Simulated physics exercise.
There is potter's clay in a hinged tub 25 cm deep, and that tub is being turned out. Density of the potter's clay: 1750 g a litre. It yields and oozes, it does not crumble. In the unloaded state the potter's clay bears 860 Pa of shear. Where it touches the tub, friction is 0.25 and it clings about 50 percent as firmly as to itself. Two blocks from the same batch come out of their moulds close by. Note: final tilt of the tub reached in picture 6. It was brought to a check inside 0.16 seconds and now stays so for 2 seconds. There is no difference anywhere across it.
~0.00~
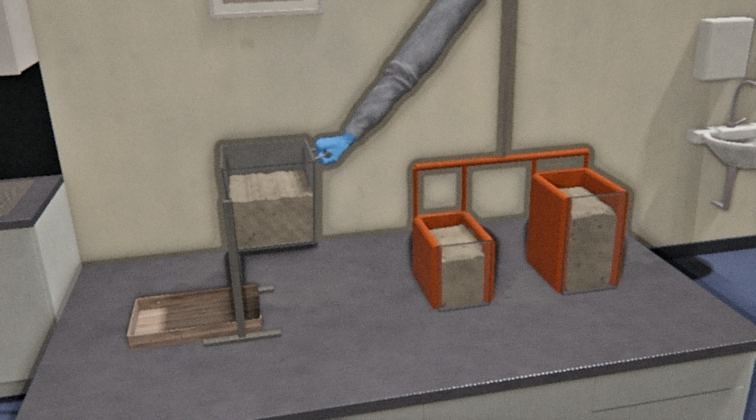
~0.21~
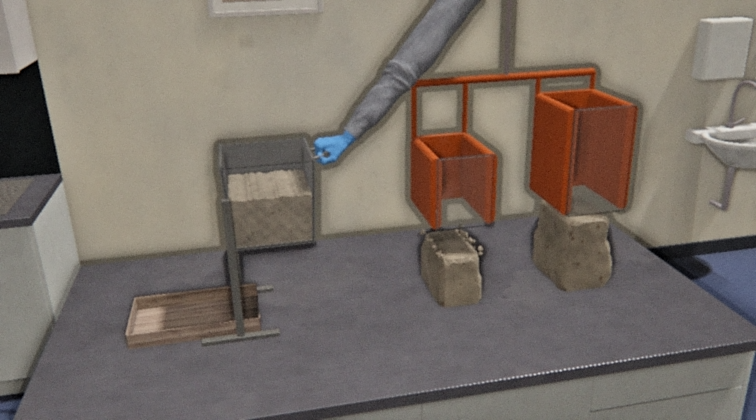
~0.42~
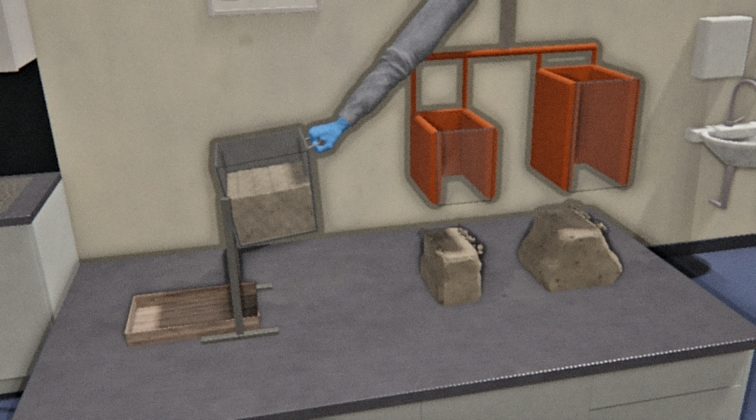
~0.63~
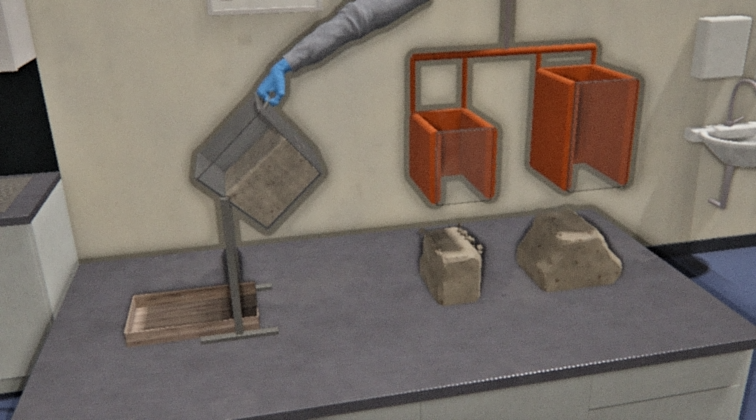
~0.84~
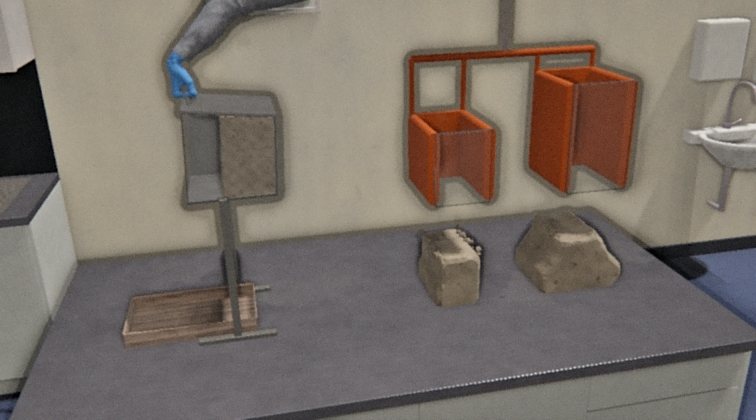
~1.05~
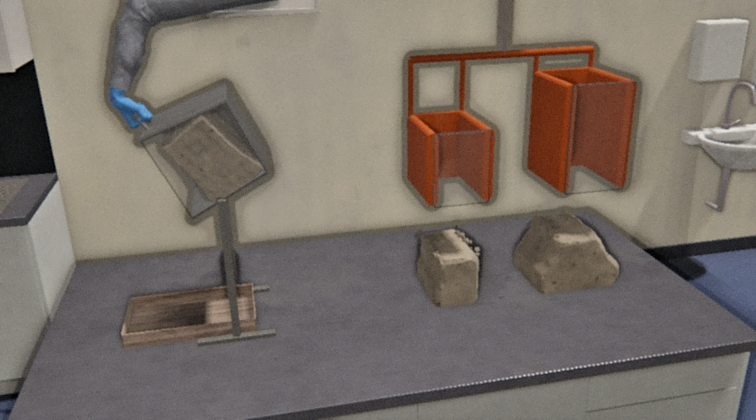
A grey tub of brownish clay on a stand swings over to the left above a wooden tray, on a dark worktop in a lab-like room seen from slightly above. A grey-sleeved arm with a blue glove turns it after two open orange moulds at right rise off two clay blocks. The right block slumps and widens, while the smaller one keeps its shape.
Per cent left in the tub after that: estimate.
Roughly 0 percent.
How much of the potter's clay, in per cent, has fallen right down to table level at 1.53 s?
I'd say close to 70 per cent of it.
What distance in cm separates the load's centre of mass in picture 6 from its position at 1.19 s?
Something like 11 cm, give or take.
After 1.19 s, the tub is at 115 degrees and holds 67 %.
After 1.36 s, the tub is at 115 degrees and holds 23 %.
After 1.53 s, the tub is at 115 degrees and holds 0 %.
After 1.70 s, the tub is at 115 degrees and holds 0 %.
After 3.05 s, the tub is at 115 degrees and holds 0 %.
